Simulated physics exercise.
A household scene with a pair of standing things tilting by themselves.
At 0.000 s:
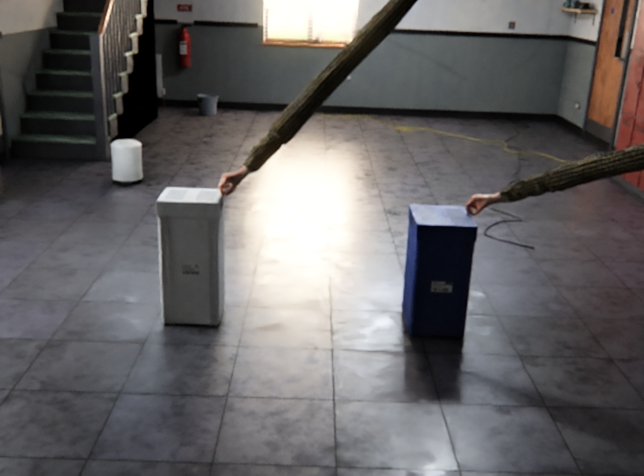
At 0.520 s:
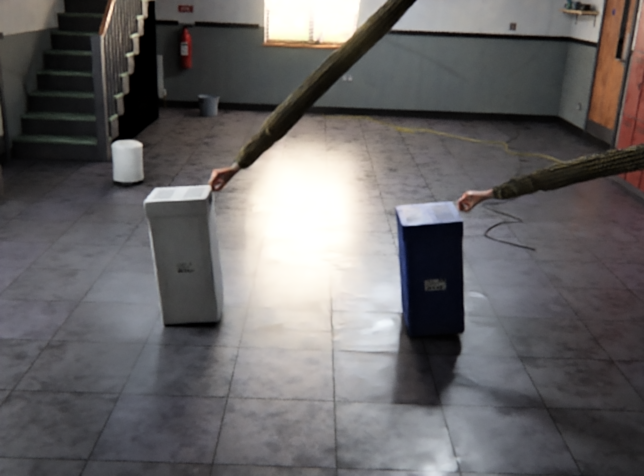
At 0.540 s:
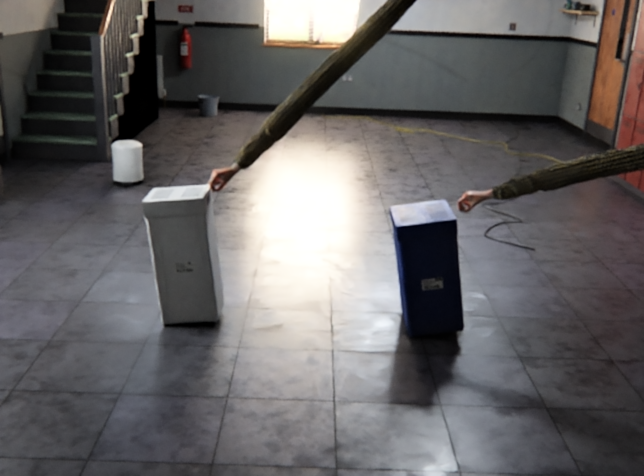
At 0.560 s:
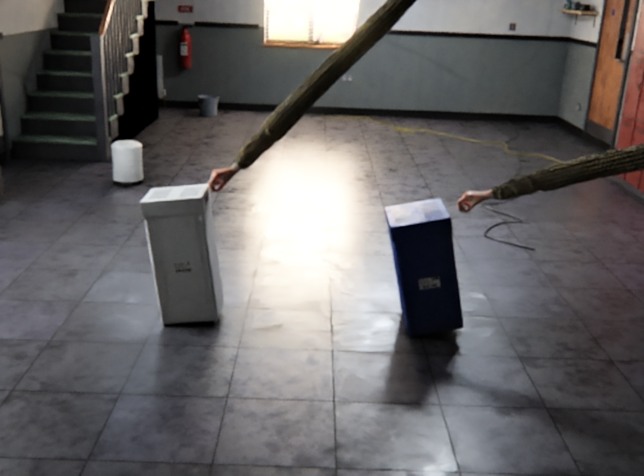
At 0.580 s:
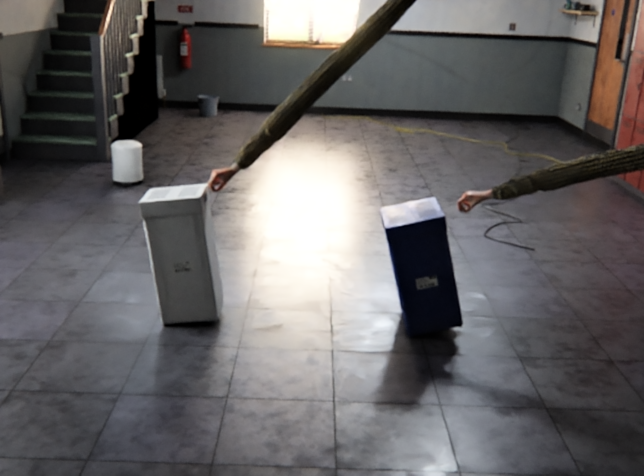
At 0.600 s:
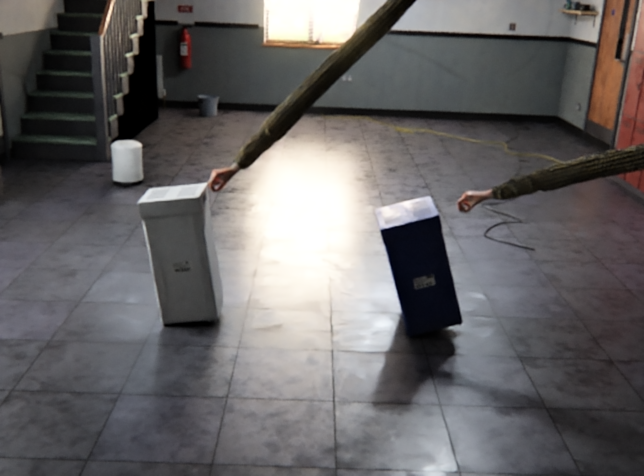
Two arms in dark knitted sleeves reach in from the upper right and right edges of a dim, tiled hall with stairs and a bright window, seen from slightly above. Their hands touch the tops of a tall white box at left and a blue one at right. Both boxes tilt leftward, the blue leaning farther from its hand, while the camera stays still.
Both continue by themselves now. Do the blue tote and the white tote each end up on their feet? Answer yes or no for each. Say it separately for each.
Blue tote: No, white tote: Yes.
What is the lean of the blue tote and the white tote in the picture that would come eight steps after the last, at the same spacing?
Tilts at that frame: 35° and 6°.
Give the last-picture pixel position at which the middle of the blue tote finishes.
It ends up close to (348, 297).
Around 0.80 s, blue tote 39° off upright near (394, 266); white tote 3° off upright near (190, 256).
Around 0.98 s, blue tote 67° off upright near (365, 279); white tote 4° off upright near (197, 257).
Finally (1.8 s), the blue tote falls over, near (348, 297); the white tote rocks back upright, near (193, 258).
